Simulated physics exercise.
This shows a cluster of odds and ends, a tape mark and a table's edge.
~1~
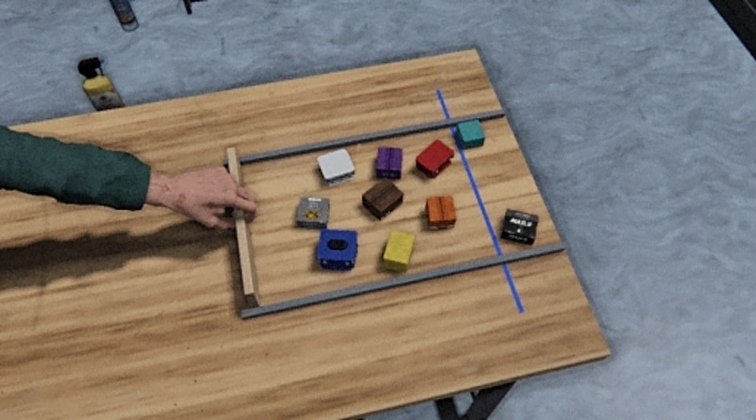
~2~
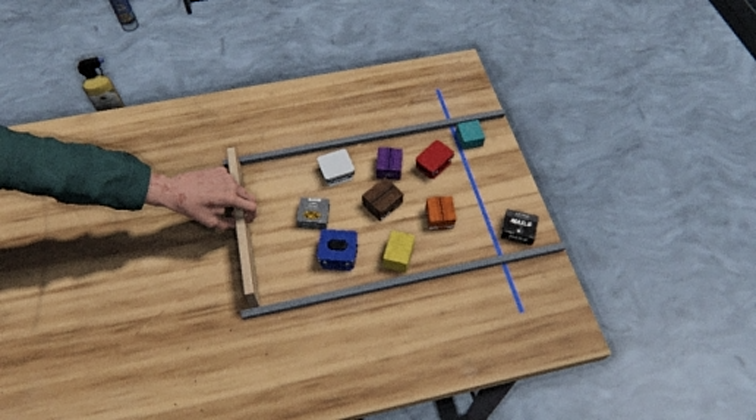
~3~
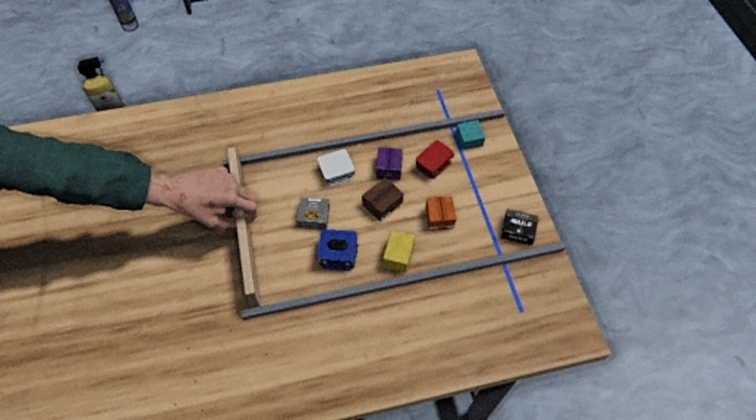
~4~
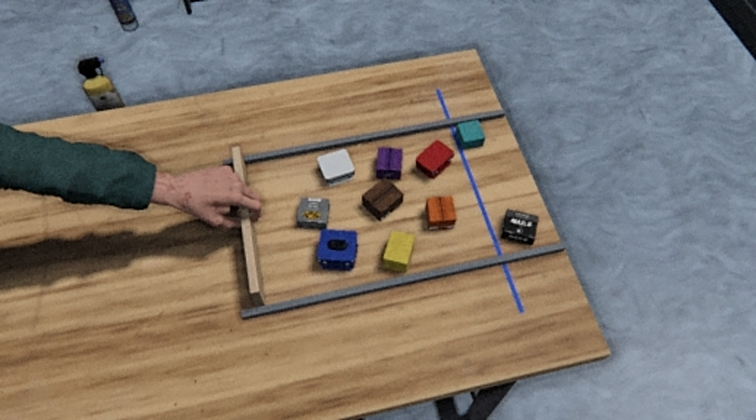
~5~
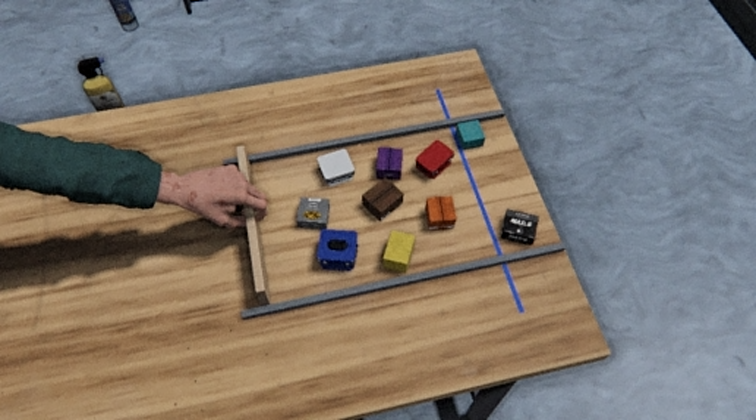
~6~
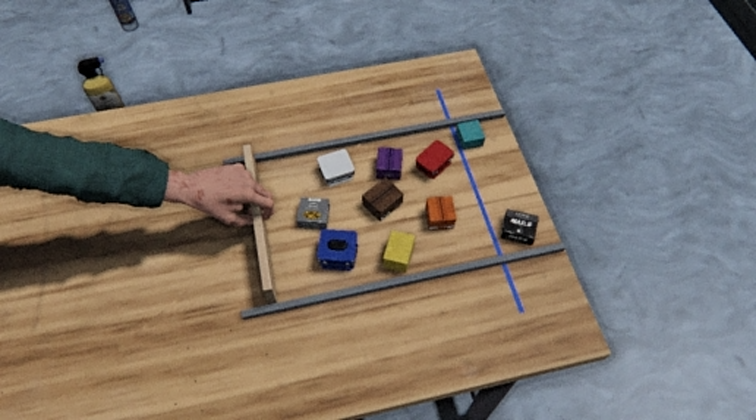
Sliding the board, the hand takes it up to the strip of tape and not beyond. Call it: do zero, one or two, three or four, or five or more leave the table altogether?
One or two.
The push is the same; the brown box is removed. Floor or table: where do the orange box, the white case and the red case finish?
The orange box remains - the white case remains - the red case ends up below.
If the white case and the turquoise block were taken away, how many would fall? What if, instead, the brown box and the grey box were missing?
First 0, second 1.
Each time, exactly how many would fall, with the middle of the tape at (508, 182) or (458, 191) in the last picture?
Floor count: 6; 0.
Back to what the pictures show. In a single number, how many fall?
The exact number is 1.
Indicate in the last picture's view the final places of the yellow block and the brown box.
The first comes to rest at (514, 240), and the second at (517, 174).
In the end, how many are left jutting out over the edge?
The tally is 1.
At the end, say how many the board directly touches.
Looks like 4 of them, all told.
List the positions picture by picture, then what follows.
In the first frame, black box (520, 227); turquoise block (470, 135); red case (434, 160); board (243, 224); tape (475, 188).
In the second frame, turquoise block (470, 135); grey box (313, 213).
In the third frame, red case (434, 161); white case (336, 168).
In the fourth frame, black box (520, 227); board (247, 223).
In the fifth frame, turquoise block (470, 135); blue case (338, 250).
In the sixth frame, black box (520, 227); turquoise block (470, 135); red case (434, 161); board (259, 221); tape (475, 188).
Soon after, none off yet; black box at rest near (520, 227); turquoise block at rest near (470, 135); red case at rest near (434, 161).
At rest, the number that fall off is one or two; fallen, red case.
